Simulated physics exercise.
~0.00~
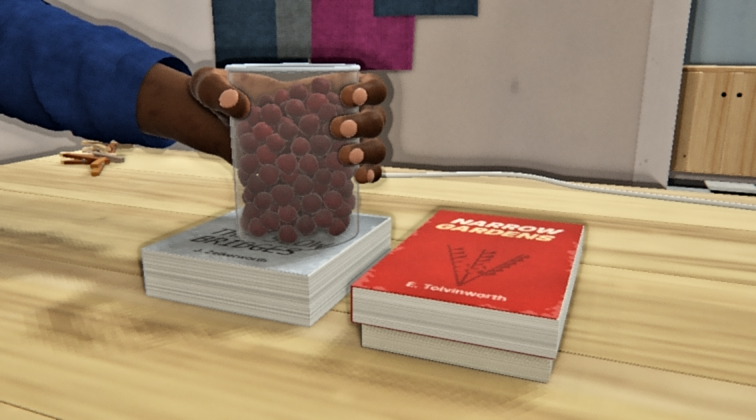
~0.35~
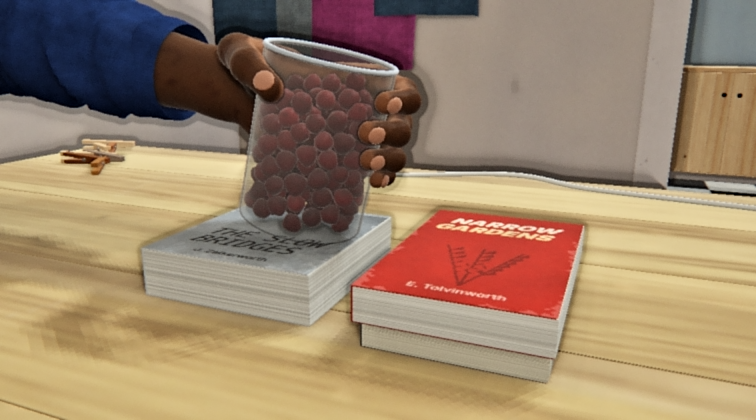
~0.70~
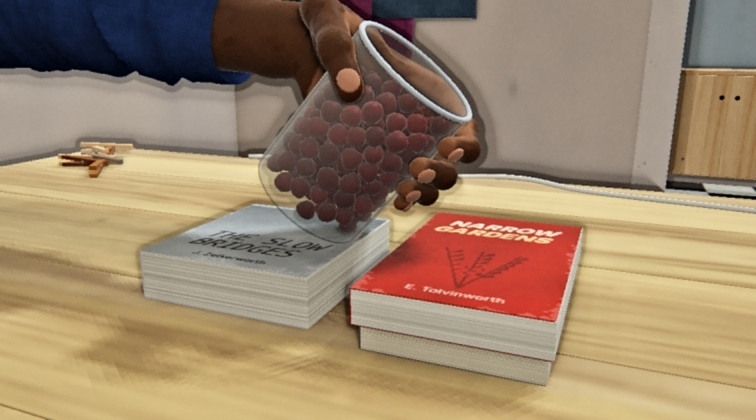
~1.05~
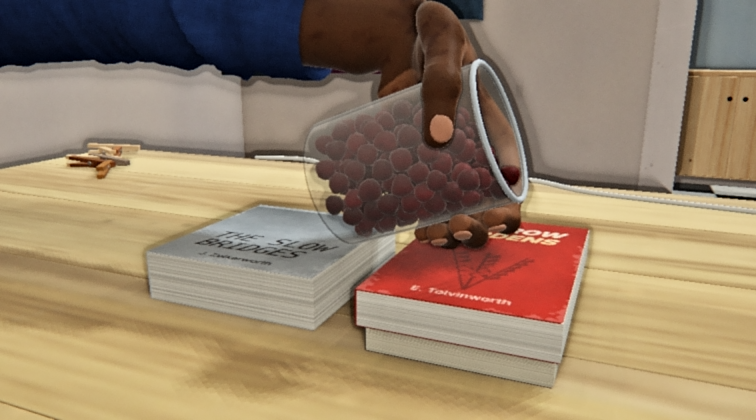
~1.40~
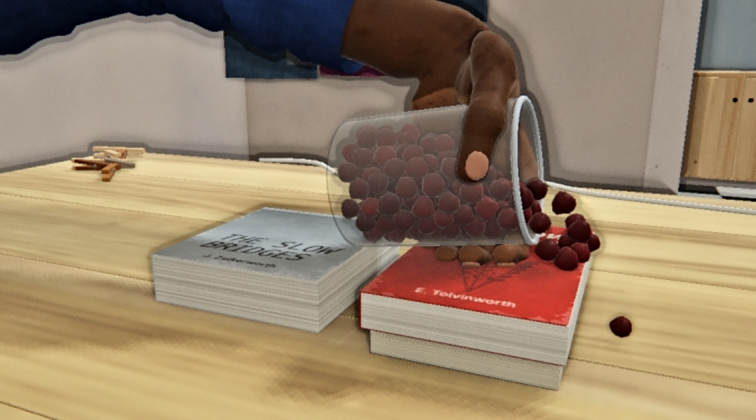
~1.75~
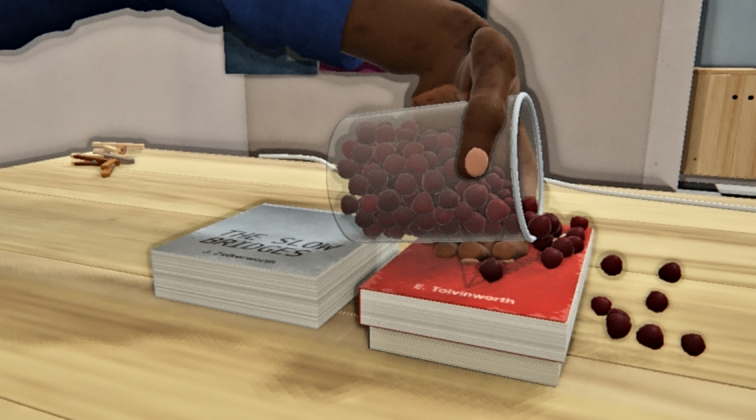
A hand tipping a clear glass of dark red berries onto a red book, a few spilling across it and the table.
